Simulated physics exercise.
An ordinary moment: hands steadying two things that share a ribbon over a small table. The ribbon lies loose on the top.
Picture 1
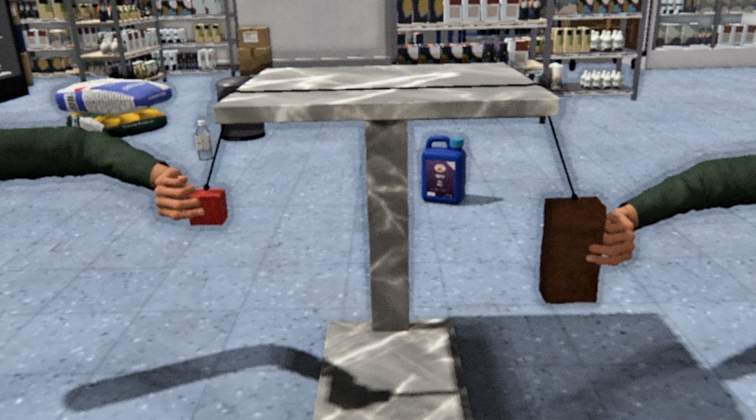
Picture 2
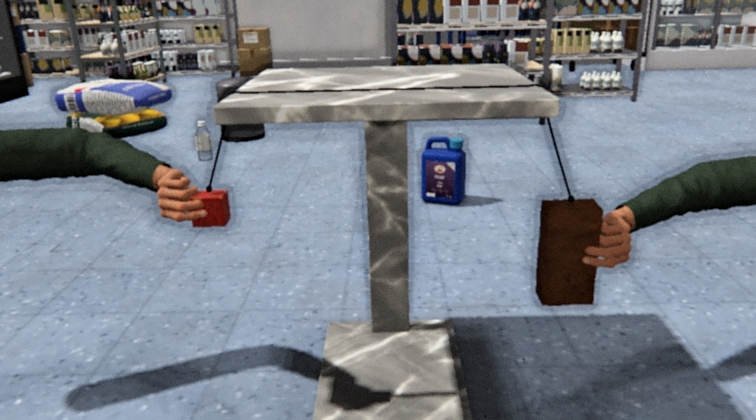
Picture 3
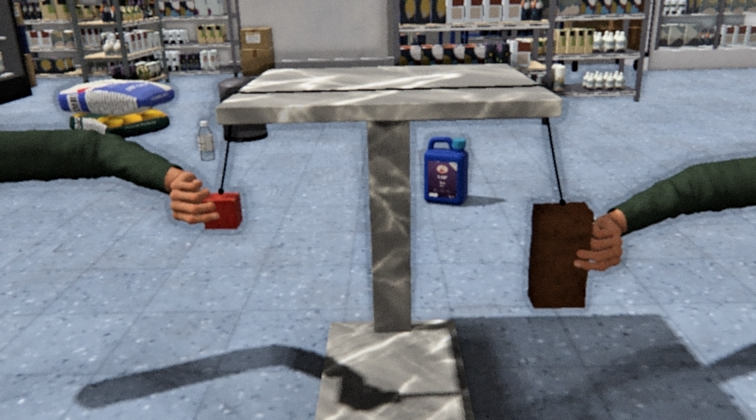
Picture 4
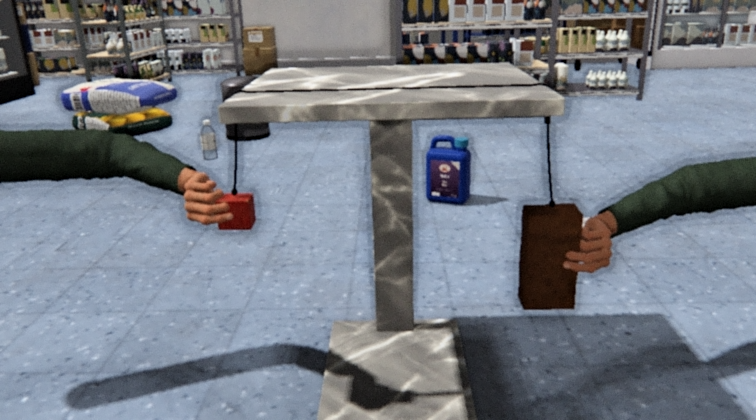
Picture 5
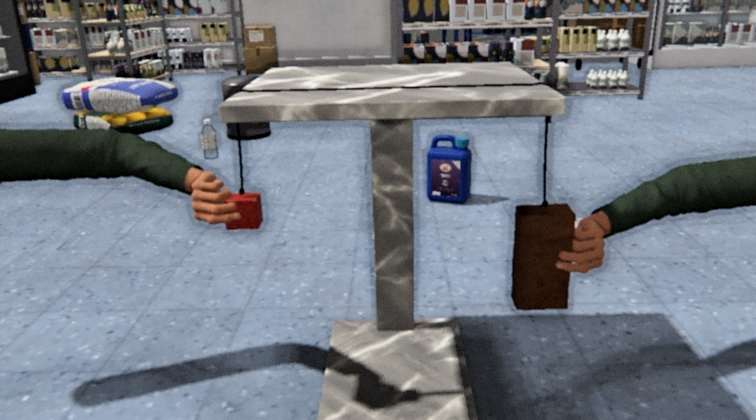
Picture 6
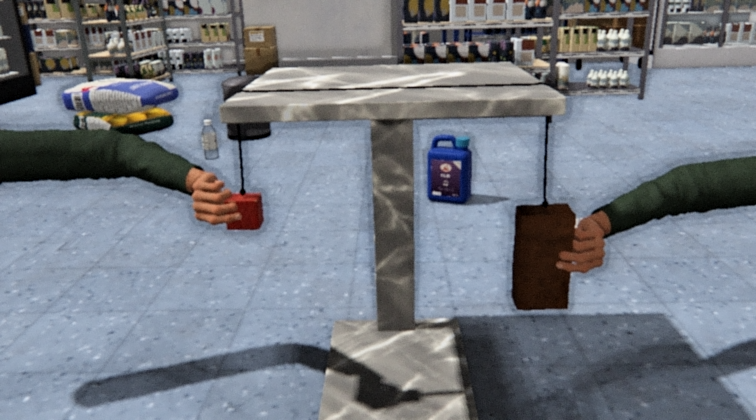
Two hands easing a small red block and a larger brown brick, joined by a dark ribbon over a marble-patterned table, slightly inward.
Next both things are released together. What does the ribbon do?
The ribbon is pulled to the right.
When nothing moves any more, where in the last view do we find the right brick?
It ends at (531, 369).
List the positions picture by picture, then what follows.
In the first frame, left block (208, 207); right brick (571, 250); ribbon over the top (396, 88).
In the second frame, left block (210, 209); right brick (567, 252).
In the third frame, left block (222, 211); right brick (559, 256).
In the fourth frame, left block (236, 212); right brick (548, 257).
In the fifth frame, left block (243, 211); right brick (541, 257).
In the sixth frame, left block (244, 212); right brick (542, 257); ribbon over the top (401, 88).
Then, 0.68 s after the last picture, left block pulled up onto the top; right brick down on the floor near (529, 368).
Then, 1.18 s after the last picture, left block down on the floor; right brick down on the floor near (528, 368).
At rest, left block down on the floor; right brick down on the floor near (531, 369). The ribbon slides rightwards.
